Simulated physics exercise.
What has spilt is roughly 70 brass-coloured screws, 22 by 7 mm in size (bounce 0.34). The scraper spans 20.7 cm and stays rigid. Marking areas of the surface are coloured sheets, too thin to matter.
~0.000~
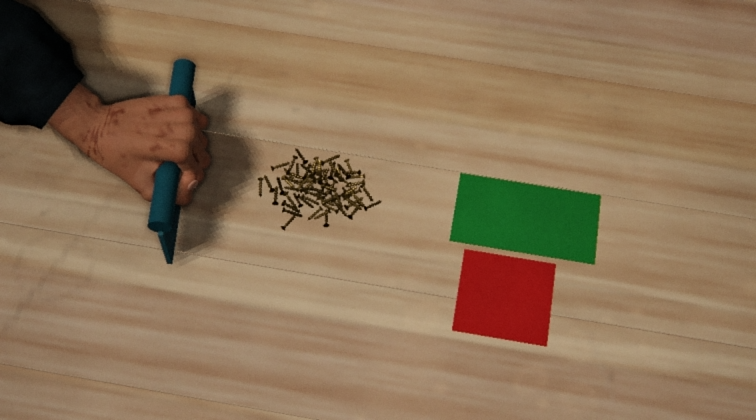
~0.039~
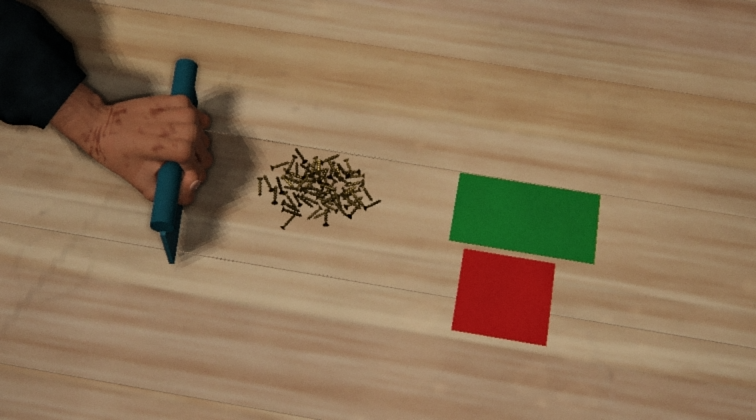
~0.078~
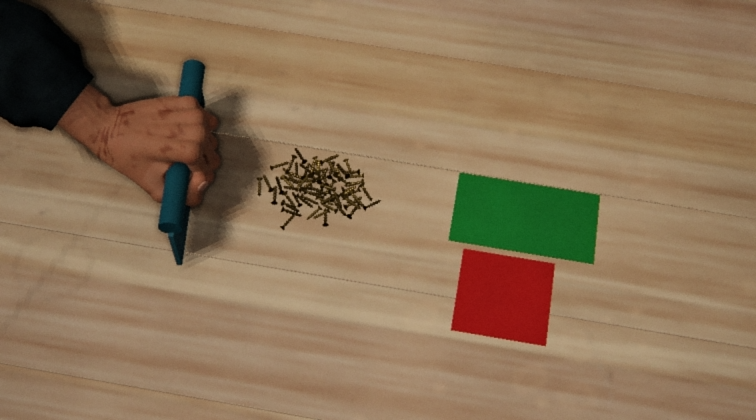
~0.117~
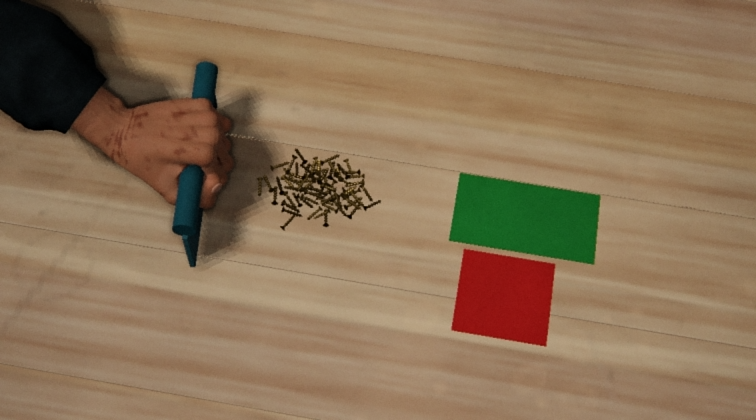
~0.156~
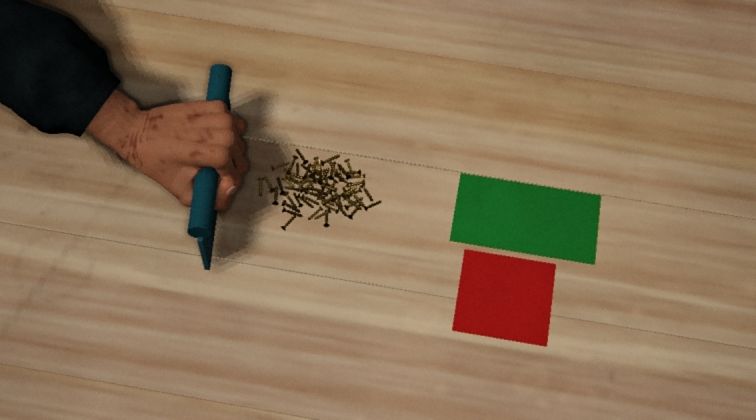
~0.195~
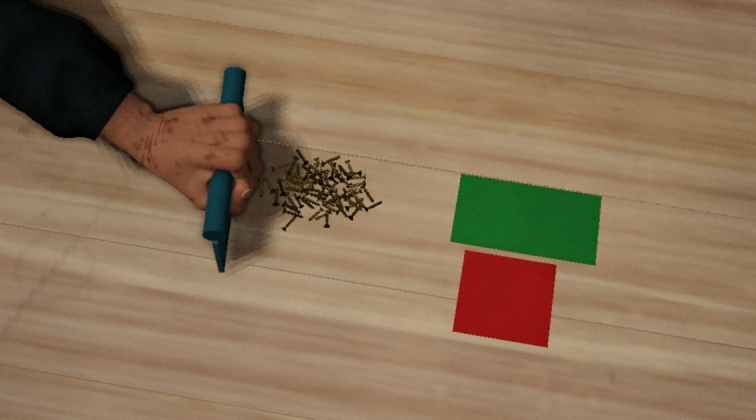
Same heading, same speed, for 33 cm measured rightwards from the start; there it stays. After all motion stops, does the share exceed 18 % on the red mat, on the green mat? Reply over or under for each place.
Red mat: Under; green mat: Over.
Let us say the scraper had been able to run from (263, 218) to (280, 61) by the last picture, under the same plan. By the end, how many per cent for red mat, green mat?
At rest the red mat holds 0 % and the green mat holds 40 %.
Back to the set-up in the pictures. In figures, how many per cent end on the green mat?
Some 70 %.
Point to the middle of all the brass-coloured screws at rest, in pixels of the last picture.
Centre at rest: Approx. (502, 210).
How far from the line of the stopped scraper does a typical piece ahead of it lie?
About 2 centimetres.
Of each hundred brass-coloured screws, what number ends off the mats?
Roughly 25 percent.
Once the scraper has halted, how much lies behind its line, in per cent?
Share: Approx. 0 %.
After 0.53 s, scraper 18 cm from its start, spill 9 cm wide; off the mats 100 %.
After 0.87 s, scraper 31 cm from its start, spill 12 cm wide; red mat 5 %, green mat 75 %, off the mats 20 %.
After 1.16 s, scraper 33 cm from its start, spill 13 cm wide; red mat 10 %, green mat 70 %, off the mats 25 %.
In the end, at 1.8 s, red mat 10 %, green mat 70 %, off the mats 25 %.
